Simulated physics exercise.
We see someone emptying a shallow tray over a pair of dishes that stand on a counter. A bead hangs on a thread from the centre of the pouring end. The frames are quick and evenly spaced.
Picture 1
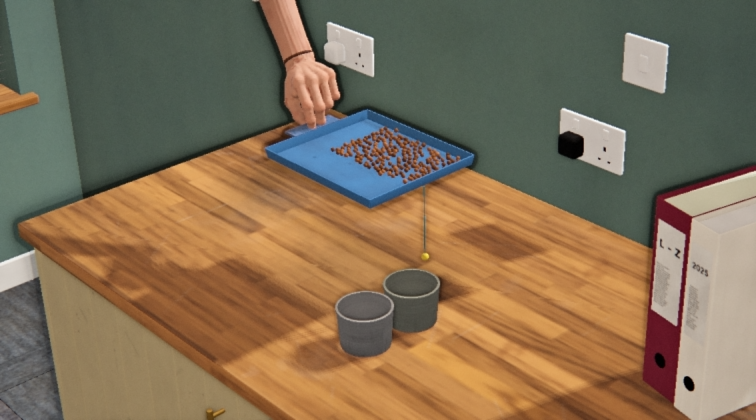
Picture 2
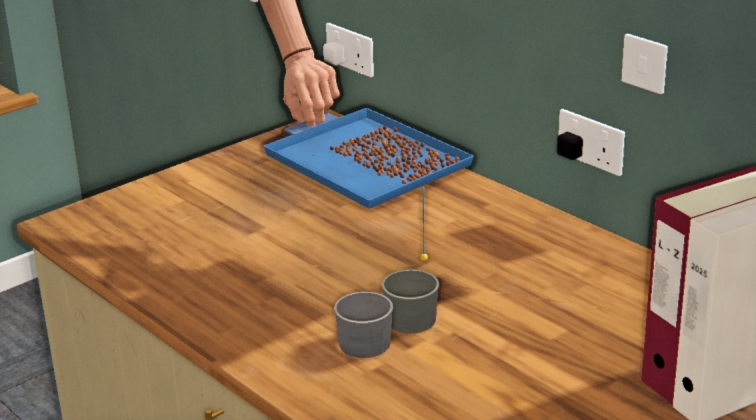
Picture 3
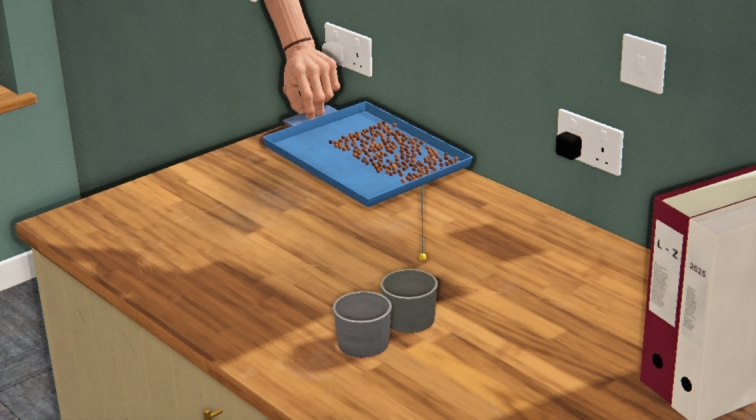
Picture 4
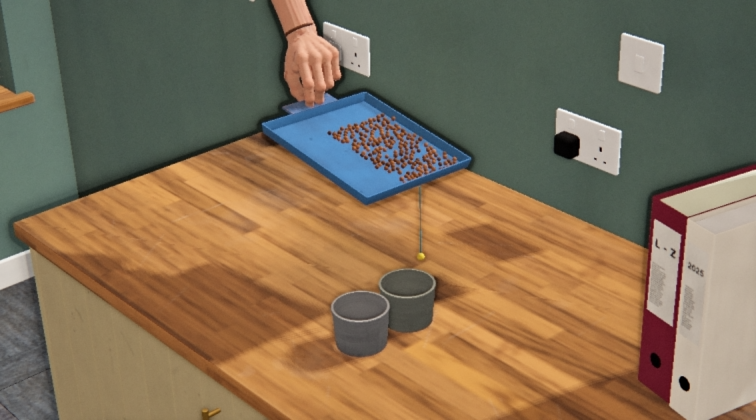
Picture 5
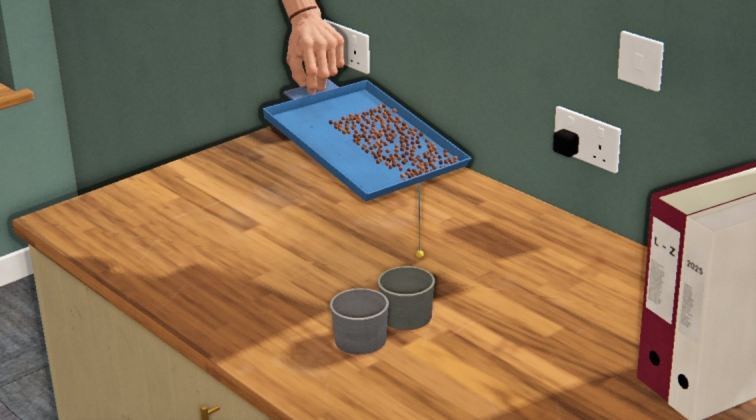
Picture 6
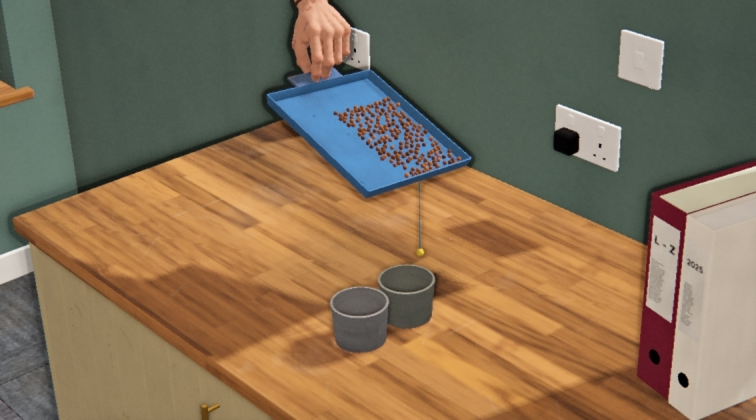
A hand holds a blue tray of small brown cereal balls above a wooden counter against a dark green wall, seen from above at an angle. Two grey dishes stand below, near a bead hanging on a thread from the tray's front edge, with wall sockets behind and red and white binders at right. The hand lifts the back, tilting the tray toward its right corner, and the balls begin sliding, while the view drifts very slightly.
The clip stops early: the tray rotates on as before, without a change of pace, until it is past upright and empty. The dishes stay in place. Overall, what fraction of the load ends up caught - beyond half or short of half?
Pretty clear the dishes gather a lesser part of what falls.
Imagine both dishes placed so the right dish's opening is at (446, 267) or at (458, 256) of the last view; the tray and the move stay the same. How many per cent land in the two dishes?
Near 20 % and 50 %.
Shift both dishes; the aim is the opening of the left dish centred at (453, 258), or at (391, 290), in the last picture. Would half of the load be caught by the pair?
Try 1: In excess of half; try 2: Not up to half.
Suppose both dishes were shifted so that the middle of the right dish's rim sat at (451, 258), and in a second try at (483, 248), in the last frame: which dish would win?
The right of the pair the first time, the right of the pair the second.
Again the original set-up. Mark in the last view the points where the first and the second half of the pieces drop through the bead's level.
Around (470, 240) and then (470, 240).
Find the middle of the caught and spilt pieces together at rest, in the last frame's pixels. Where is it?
Somewhere around (495, 292) in the last picture.
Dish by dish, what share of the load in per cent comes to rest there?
Roughly: Left 0 %, right 0 %.
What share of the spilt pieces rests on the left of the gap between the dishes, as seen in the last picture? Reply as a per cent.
Near 10 in a hundred.
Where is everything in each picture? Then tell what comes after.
In the first picture, corners of the pouring end near (370, 199) and (471, 155), level; middle of the load near (394, 155), cereal balls; left dish near (384, 332); right dish near (430, 308); bead on its thread near (425, 257).
In the second picture, corners of the pouring end near (369, 199) and (471, 156), level; middle of the load near (393, 155).
In the third picture, corners of the pouring end near (368, 198) and (470, 157), tipped barely, lowest at the right corner; middle of the load near (392, 152).
In the fourth picture, corners of the pouring end near (367, 196) and (469, 158), tipped a little, lowest at the right corner; middle of the load near (391, 147).
In the fifth picture, corners of the pouring end near (368, 192) and (468, 157), tipped a little, lowest at the right corner; middle of the load near (392, 141).
In the sixth picture, corners of the pouring end near (369, 190) and (469, 158), tipped clearly, lowest at the right corner; middle of the load near (396, 137), all but a few on the move; left dish near (378, 328); right dish near (425, 304).
Shortly afterwards, tray tipped steeply; all but a few on the tray; only a few outside both; a little in the air.
Next, tray tipped past a quarter turn; a little on the tray; near half outside both; near a third in the air.
Some moments later, tray tipped past a quarter turn; the whole lot outside both.
In the end, tray tipped past a quarter turn; none at all in the left dish; none at all in the right dish; the whole lot outside both.
